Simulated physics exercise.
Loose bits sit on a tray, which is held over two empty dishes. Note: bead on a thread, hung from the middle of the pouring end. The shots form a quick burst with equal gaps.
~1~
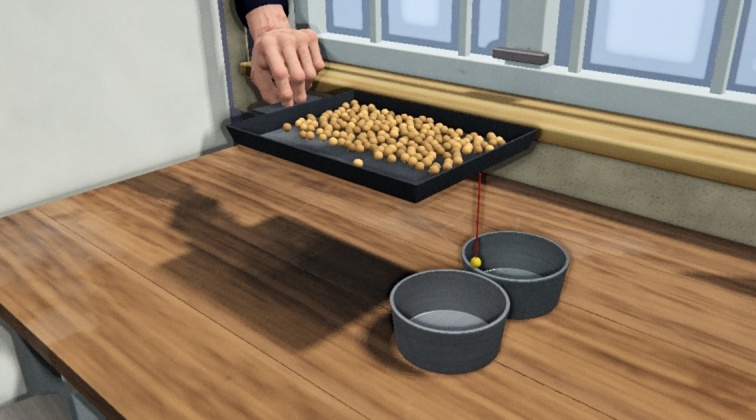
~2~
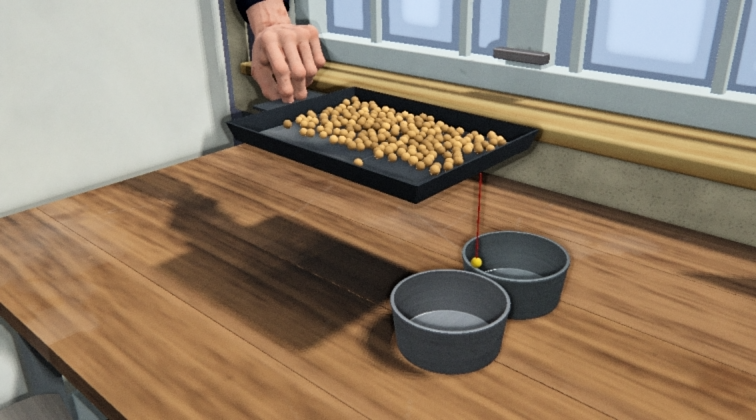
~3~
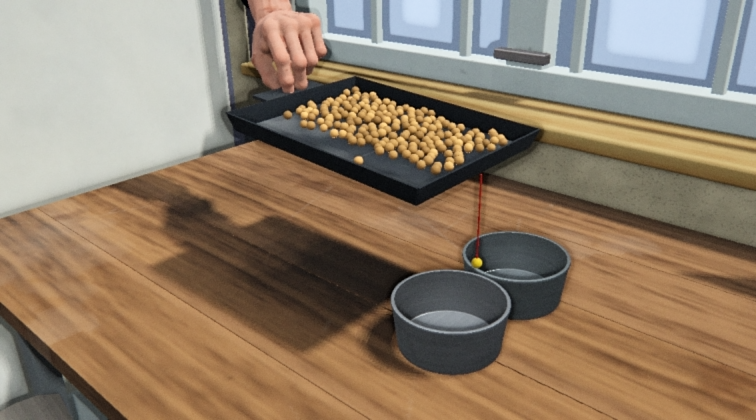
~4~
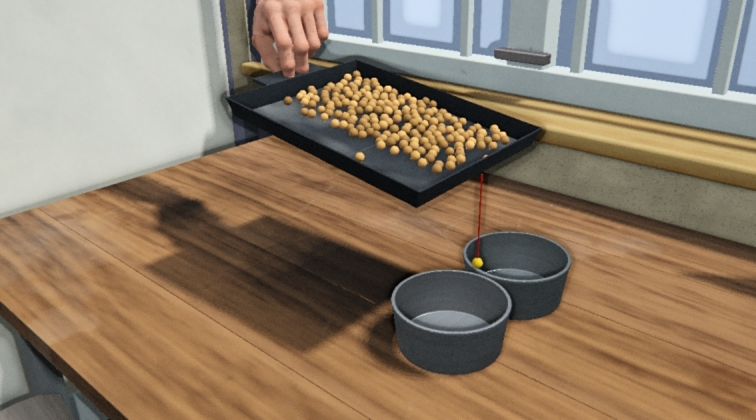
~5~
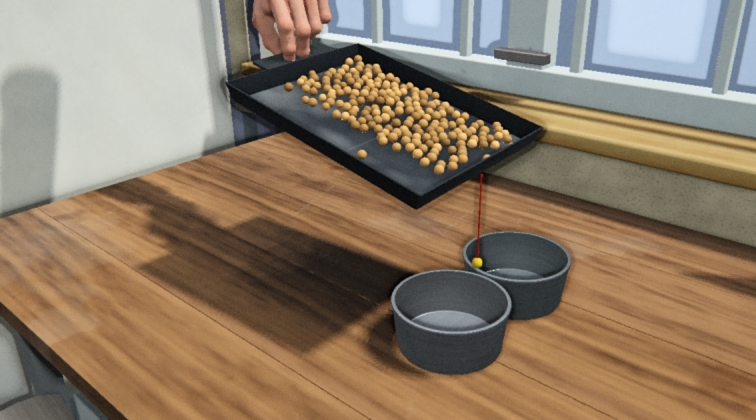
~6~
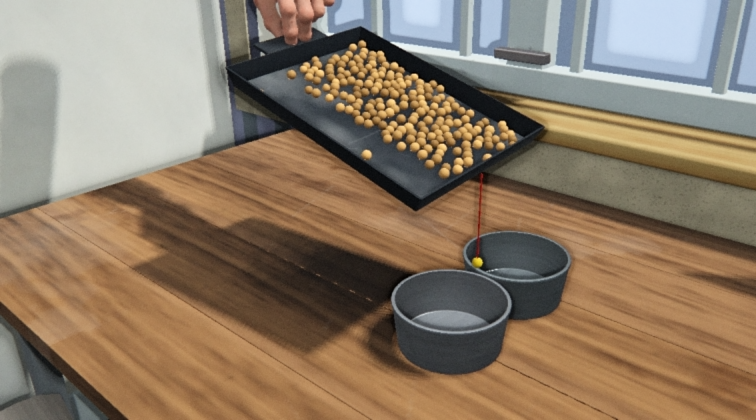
A wooden tabletop beside a pale wall and a light-framed window is seen from above at an angle, in a steady view. A hand at the upper left grips a black tray of round tan wooden beads above two empty dark grey dishes, with a yellow bead hanging on a red thread. The hand raises the tray's far left end, tilting it gradually, and the beads shift slightly toward the lower right end.
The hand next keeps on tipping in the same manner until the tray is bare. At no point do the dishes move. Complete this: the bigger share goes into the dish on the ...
Left.
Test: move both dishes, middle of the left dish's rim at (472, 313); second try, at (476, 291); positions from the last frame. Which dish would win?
Well, the first try goes to the leftward dish and the second to the leftward dish.
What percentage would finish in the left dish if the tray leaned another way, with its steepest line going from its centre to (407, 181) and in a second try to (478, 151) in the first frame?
That comes to 50 per cent the first time and 0 per cent the second.
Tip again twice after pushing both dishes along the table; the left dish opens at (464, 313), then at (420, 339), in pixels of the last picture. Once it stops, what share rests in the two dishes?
You'd get 80 per cent first and 90 per cent second.
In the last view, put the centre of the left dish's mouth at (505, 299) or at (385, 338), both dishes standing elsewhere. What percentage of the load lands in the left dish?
First position: Some 40 %; second position: Some 30 %.
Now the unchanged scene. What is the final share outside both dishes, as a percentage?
Close to 50 %, give or take.
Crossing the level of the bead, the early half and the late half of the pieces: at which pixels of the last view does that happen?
The opening part goes through (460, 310); what follows goes through (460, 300).
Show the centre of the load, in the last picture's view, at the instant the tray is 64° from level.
Centre estimate: (460, 182).
Shortly afterwards, tray tipped steeply; near two thirds on the tray; a little in the left dish; only a few in the right dish; a little outside both; a little in the air.
Next, tray tipped past a quarter turn; near half in the left dish; only a few in the right dish; near half outside both; a little in the air.
Some moments later, tray tipped past a quarter turn; near half in the left dish; only a few in the right dish; near half outside both.
In the end, tray tipped past a quarter turn; near half in the left dish; only a few in the right dish; near half outside both.
